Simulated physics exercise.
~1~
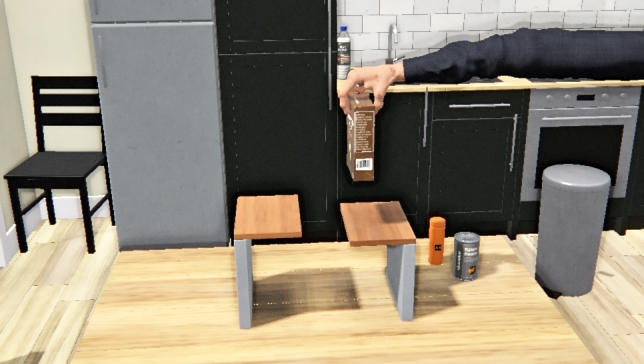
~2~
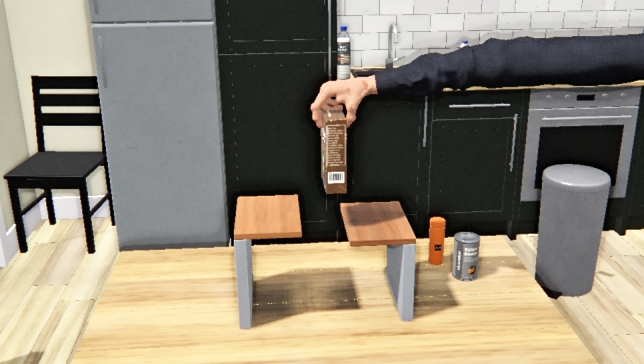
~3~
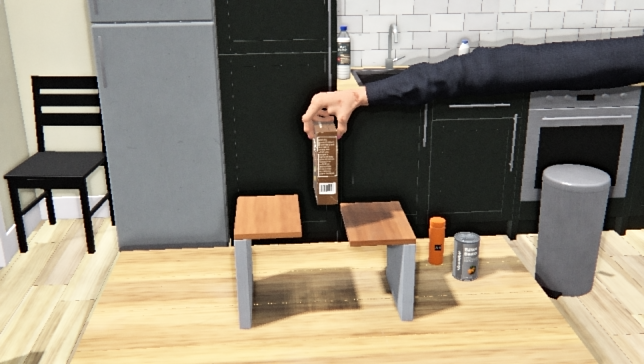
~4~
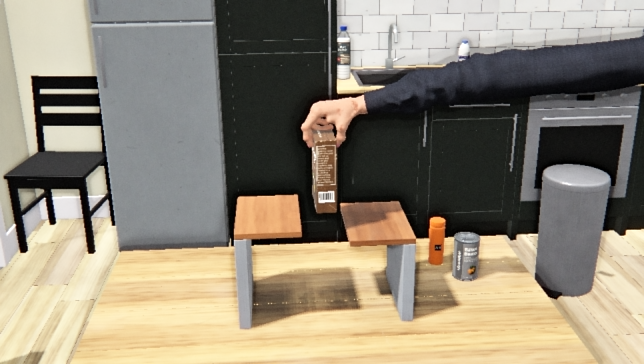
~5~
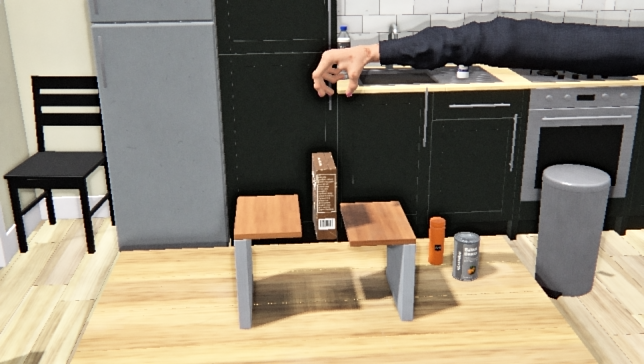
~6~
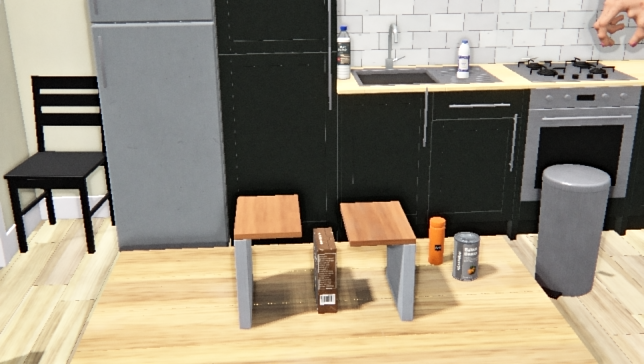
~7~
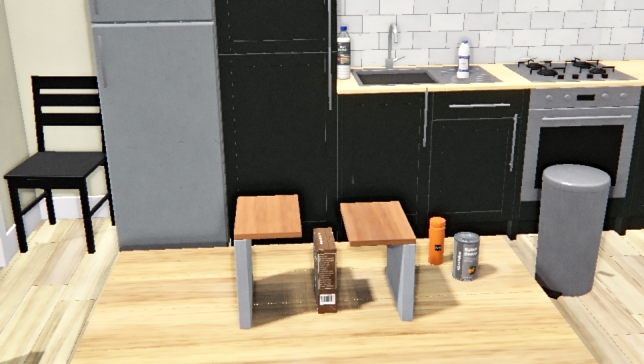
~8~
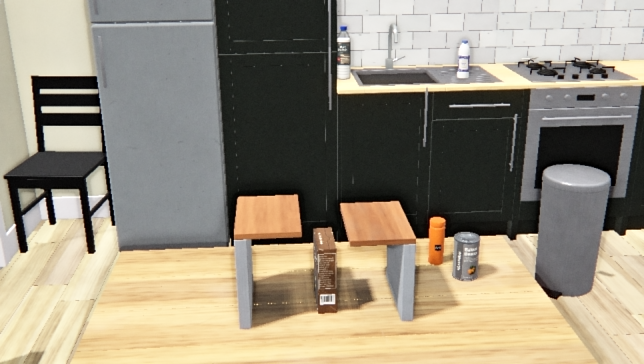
In a kitchen, a hand holds a brown packet upright above a wooden table, moves it left over the gap between two raised ledges and lets go; the packet drops through and ends standing on the table between them, while an orange shaker and grey tin stay put.
